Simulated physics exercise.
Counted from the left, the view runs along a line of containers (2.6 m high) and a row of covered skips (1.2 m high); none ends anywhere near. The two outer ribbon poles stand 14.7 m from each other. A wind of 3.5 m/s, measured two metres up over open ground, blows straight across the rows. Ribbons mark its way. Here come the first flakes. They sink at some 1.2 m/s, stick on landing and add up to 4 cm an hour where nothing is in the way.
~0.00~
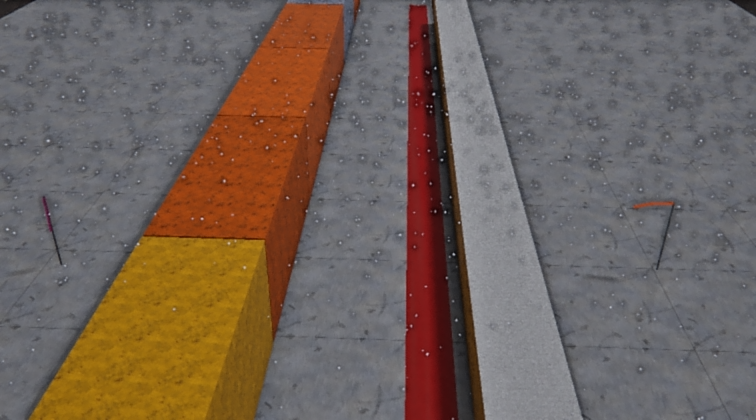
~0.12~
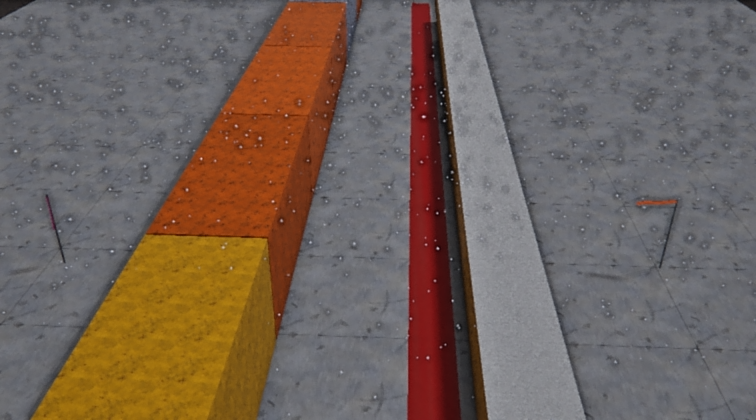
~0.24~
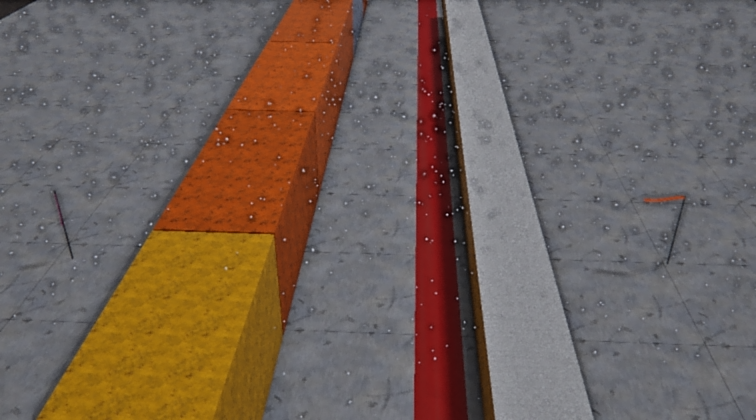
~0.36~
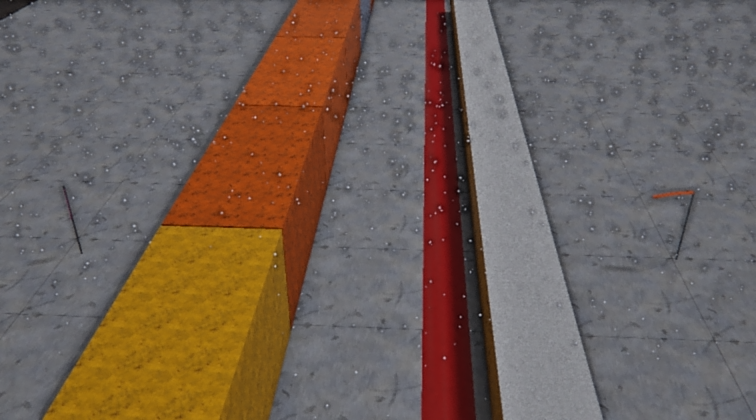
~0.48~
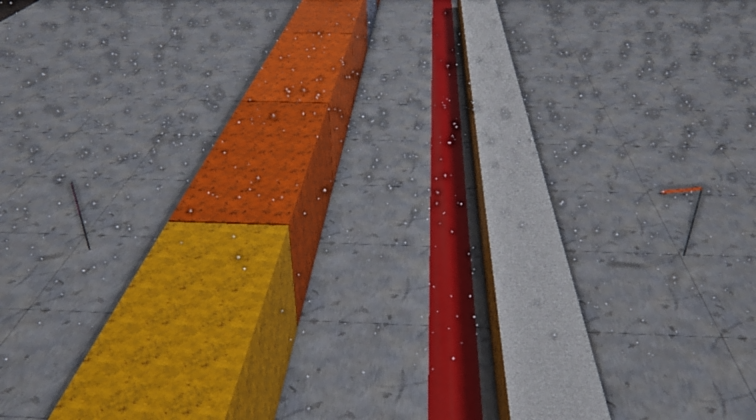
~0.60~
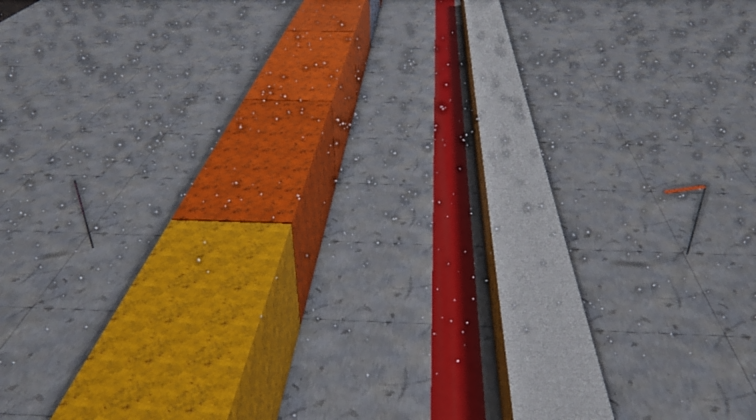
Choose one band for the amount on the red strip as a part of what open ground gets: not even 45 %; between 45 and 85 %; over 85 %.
I would say above 85 %.
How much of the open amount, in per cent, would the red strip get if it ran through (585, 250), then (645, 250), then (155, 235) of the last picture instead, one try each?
In order: Close to 100 %, close to 100 %, close to 90 %.
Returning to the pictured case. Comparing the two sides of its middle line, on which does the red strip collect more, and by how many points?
It's the side on the left, by some 20 points.
10 minutes on, 7 mm on the red strip, 7 mm in the open.
30 minutes on, 21 mm on the red strip, 20 mm in the open.
60 minutes on, 42 mm on the red strip, 40 mm in the open, so the red strip has 105 % of the open amount; the left half of it has 114 %, the right half 96 %.
